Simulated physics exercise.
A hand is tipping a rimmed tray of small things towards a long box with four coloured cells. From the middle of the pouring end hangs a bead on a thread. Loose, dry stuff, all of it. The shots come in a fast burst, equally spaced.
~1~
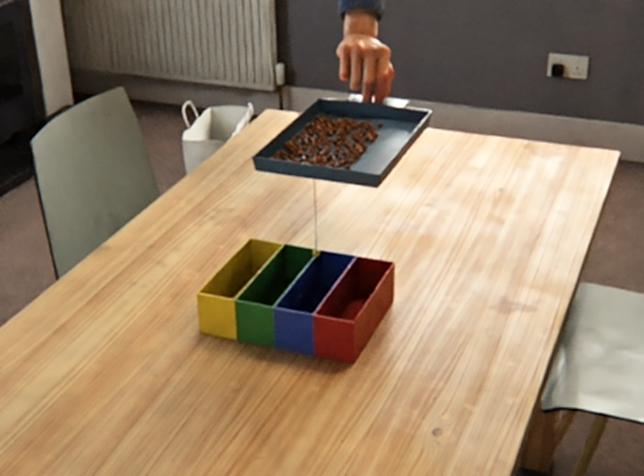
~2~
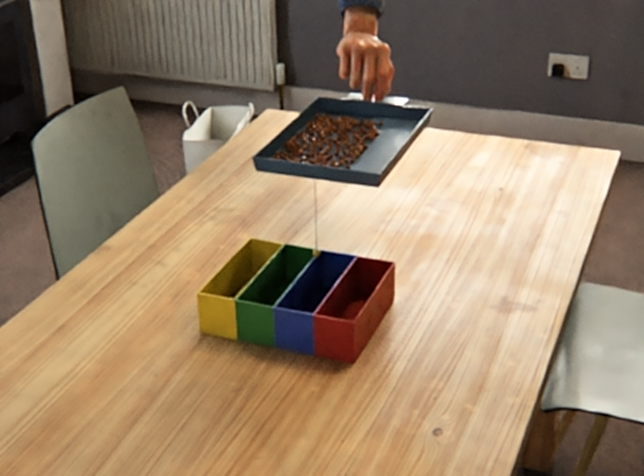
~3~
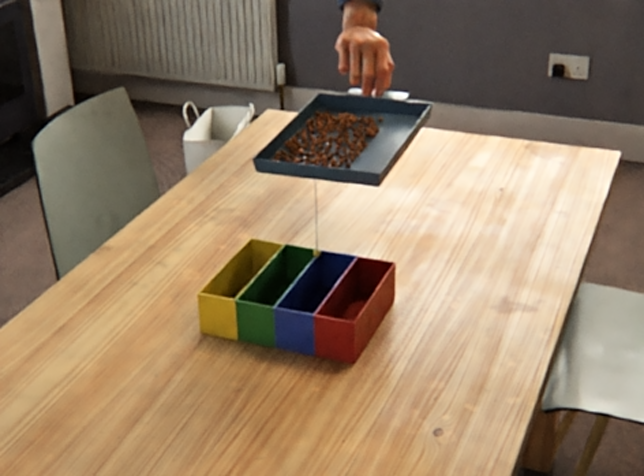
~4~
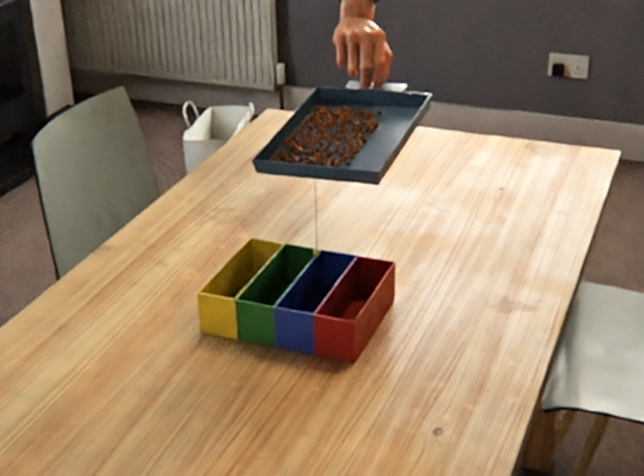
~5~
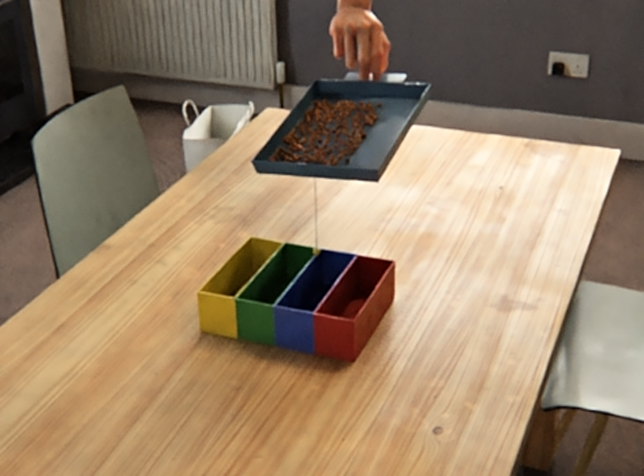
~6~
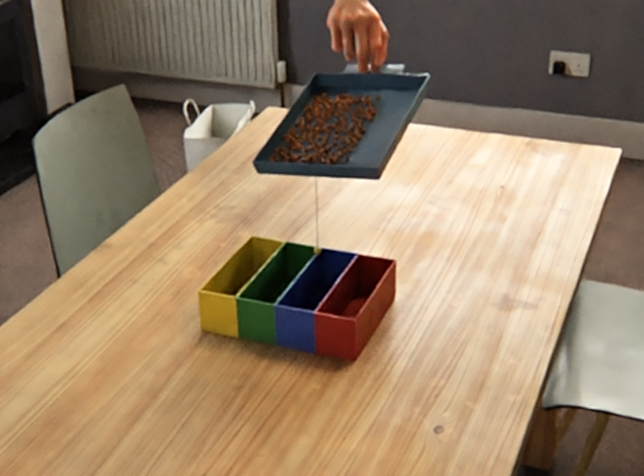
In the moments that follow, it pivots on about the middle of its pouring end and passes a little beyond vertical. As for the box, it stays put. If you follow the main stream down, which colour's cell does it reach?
It reaches the yellow cell.
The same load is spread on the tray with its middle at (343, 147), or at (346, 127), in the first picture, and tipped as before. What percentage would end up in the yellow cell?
You'd get near 80 percent first and near 90 percent next.
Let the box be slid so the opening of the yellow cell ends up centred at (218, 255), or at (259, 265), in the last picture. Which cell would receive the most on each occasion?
That green cell; the yellow cell.
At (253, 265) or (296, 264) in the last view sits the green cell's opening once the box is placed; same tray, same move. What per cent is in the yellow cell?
Approximately 0 percent, followed by approximately 90 percent.
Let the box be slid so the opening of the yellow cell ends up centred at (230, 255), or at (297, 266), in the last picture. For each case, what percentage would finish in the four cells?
First try: Around 100 percent; second try: Around 10 percent.
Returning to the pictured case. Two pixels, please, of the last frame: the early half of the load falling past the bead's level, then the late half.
First around (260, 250), afterwards around (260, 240).
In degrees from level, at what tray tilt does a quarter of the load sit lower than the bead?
Angle: Close to 100°.
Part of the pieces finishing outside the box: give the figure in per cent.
Roughly 0 percent of the load.
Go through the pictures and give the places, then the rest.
The first picture shows corners of the pouring end at (255, 156) and (378, 173), level; middle of the load at (325, 143), cereal balls; bead on its thread at (316, 253); yellow cell at (217, 312); green cell at (255, 320); blue cell at (294, 327); red cell at (334, 335).
The second picture shows corners of the pouring end at (255, 156) and (378, 173), level; middle of the load at (325, 142).
The third picture shows corners of the pouring end at (255, 158) and (378, 172), tipped barely, lowest at the left corner; middle of the load at (325, 140).
The fourth picture shows corners of the pouring end at (255, 159) and (377, 170), tipped a little, lowest at the left corner; middle of the load at (325, 137).
The fifth picture shows corners of the pouring end at (254, 160) and (376, 168), tipped a little, lowest at the left corner; middle of the load at (324, 133).
The sixth picture shows corners of the pouring end at (255, 160) and (376, 166), tipped a little, lowest at the left corner; middle of the load at (323, 130); yellow cell at (218, 310); green cell at (256, 317); blue cell at (295, 325); red cell at (335, 333).
Soon after the last picture, tray tipped steeply; all on the tray.
A little later, tray tipped right over; most on the tray; a stray few in the yellow cell; a stray few in the green cell; a small part falling or outside the box.
Later still, tray tipped past a quarter turn; most in the yellow cell; about a quarter in the green cell; a stray few falling or outside the box.
At rest, tray tipped past a quarter turn; most in the yellow cell; about a quarter in the green cell; none in the red cell; none in the blue cell; a stray few outside the box.
